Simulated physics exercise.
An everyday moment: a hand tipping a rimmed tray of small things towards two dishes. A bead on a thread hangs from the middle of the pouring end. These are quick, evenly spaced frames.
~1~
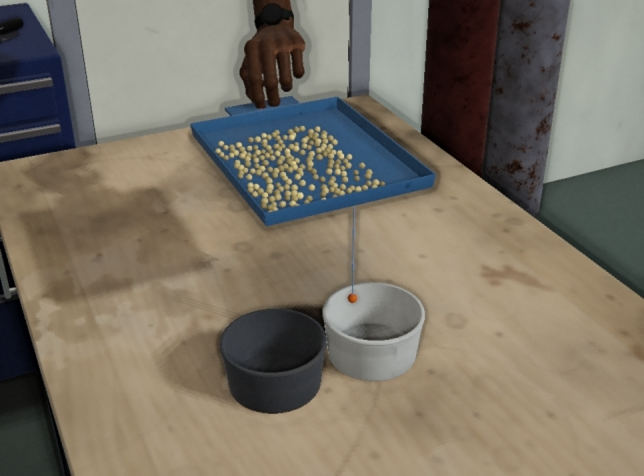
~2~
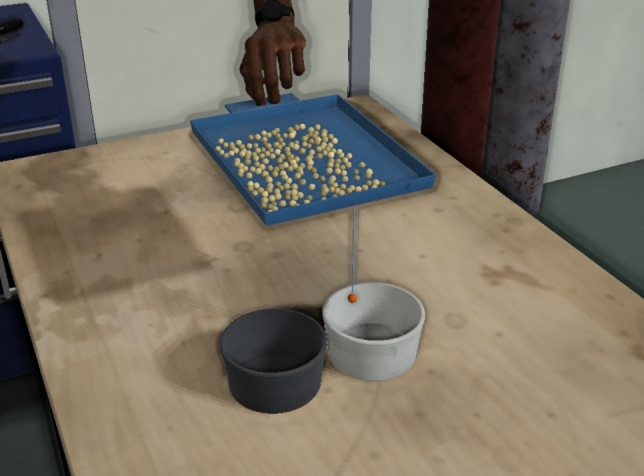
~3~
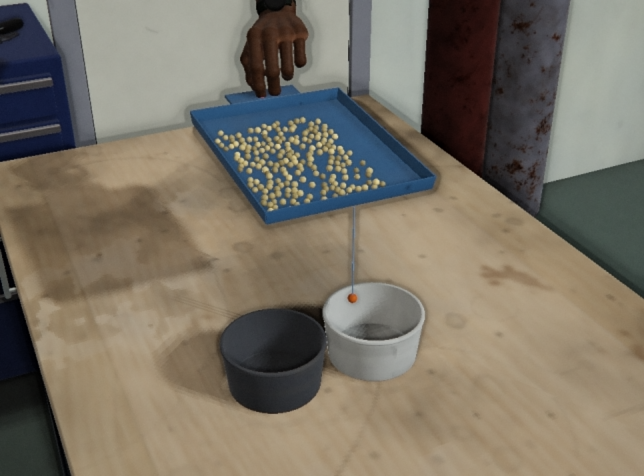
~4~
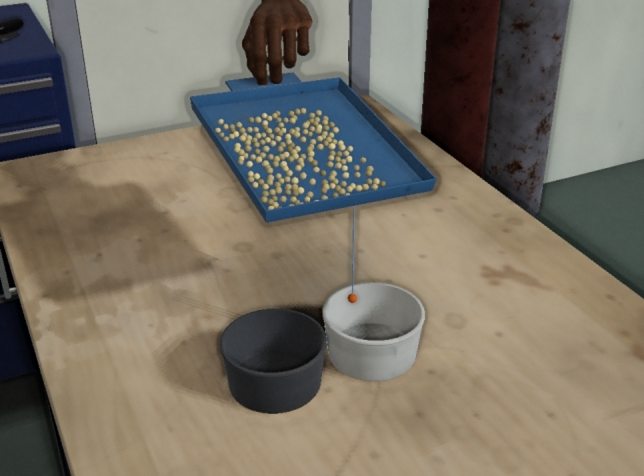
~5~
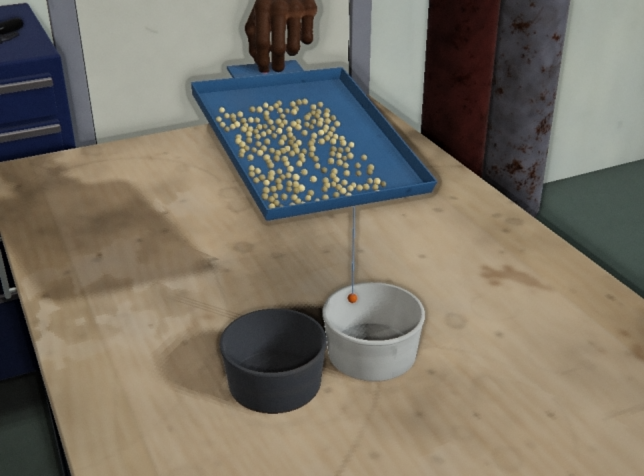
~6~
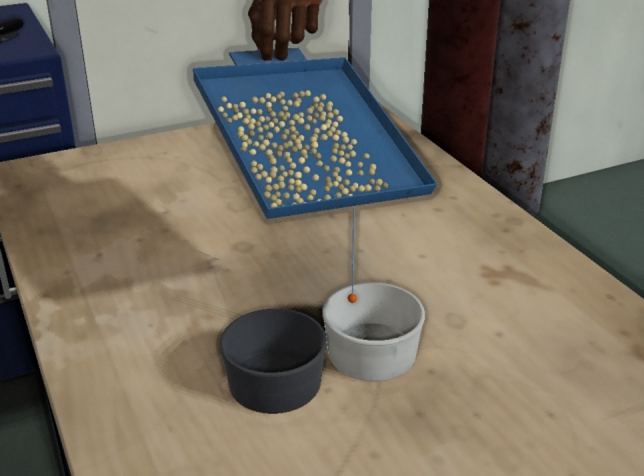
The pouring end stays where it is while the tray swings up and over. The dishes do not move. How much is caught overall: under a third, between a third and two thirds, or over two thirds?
Together they catch from one third to two thirds.
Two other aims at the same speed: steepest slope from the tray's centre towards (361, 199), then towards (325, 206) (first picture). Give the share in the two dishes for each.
The first gives 40 %, the second 80 %.
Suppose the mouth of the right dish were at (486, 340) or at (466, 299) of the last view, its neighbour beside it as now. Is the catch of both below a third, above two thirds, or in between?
One: Below one third. Two: Over two thirds.
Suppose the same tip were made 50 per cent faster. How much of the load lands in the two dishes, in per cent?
Some 50 per cent.
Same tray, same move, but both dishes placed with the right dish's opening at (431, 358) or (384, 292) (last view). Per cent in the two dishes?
First some 10, then 50 per cent.
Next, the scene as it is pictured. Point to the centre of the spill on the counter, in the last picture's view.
Around (461, 360).
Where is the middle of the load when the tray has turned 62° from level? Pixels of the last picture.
Around (369, 186).
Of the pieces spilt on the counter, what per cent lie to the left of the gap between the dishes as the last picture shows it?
About 0 per cent.
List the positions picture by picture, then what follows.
In the first picture, corners of the pouring end (266, 212) and (433, 174), level; middle of the load (293, 164), soya beans; left dish (294, 388); right dish (397, 356); bead on its thread (352, 298).
In the second picture, corners of the pouring end (266, 212) and (433, 174), level; middle of the load (293, 163).
In the third picture, corners of the pouring end (267, 211) and (434, 176), tipped barely, lowest at the right corner; middle of the load (293, 159).
In the fourth picture, corners of the pouring end (268, 210) and (434, 178), tipped a little, lowest at the right corner; middle of the load (294, 152).
In the fifth picture, corners of the pouring end (269, 208) and (435, 181), tipped a little, lowest at the right corner; middle of the load (295, 147).
In the sixth picture, corners of the pouring end (270, 207) and (435, 183), tipped clearly, lowest at the right corner; middle of the load (298, 142); left dish (294, 388); right dish (397, 356).
Just after the last frame, tray tipped steeply; almost all on the tray; just a few in the right dish; just a few outside both; about a tenth in the air.
A moment on, tray tipped past a quarter turn; the larger part on the tray; just a few in the right dish; about a tenth outside both; just a few in the air.
Further on, tray tipped past a quarter turn; roughly half in the right dish; roughly half outside both.
When it is over, tray tipped past a quarter turn; not one in the left dish; roughly half in the right dish; roughly half outside both.
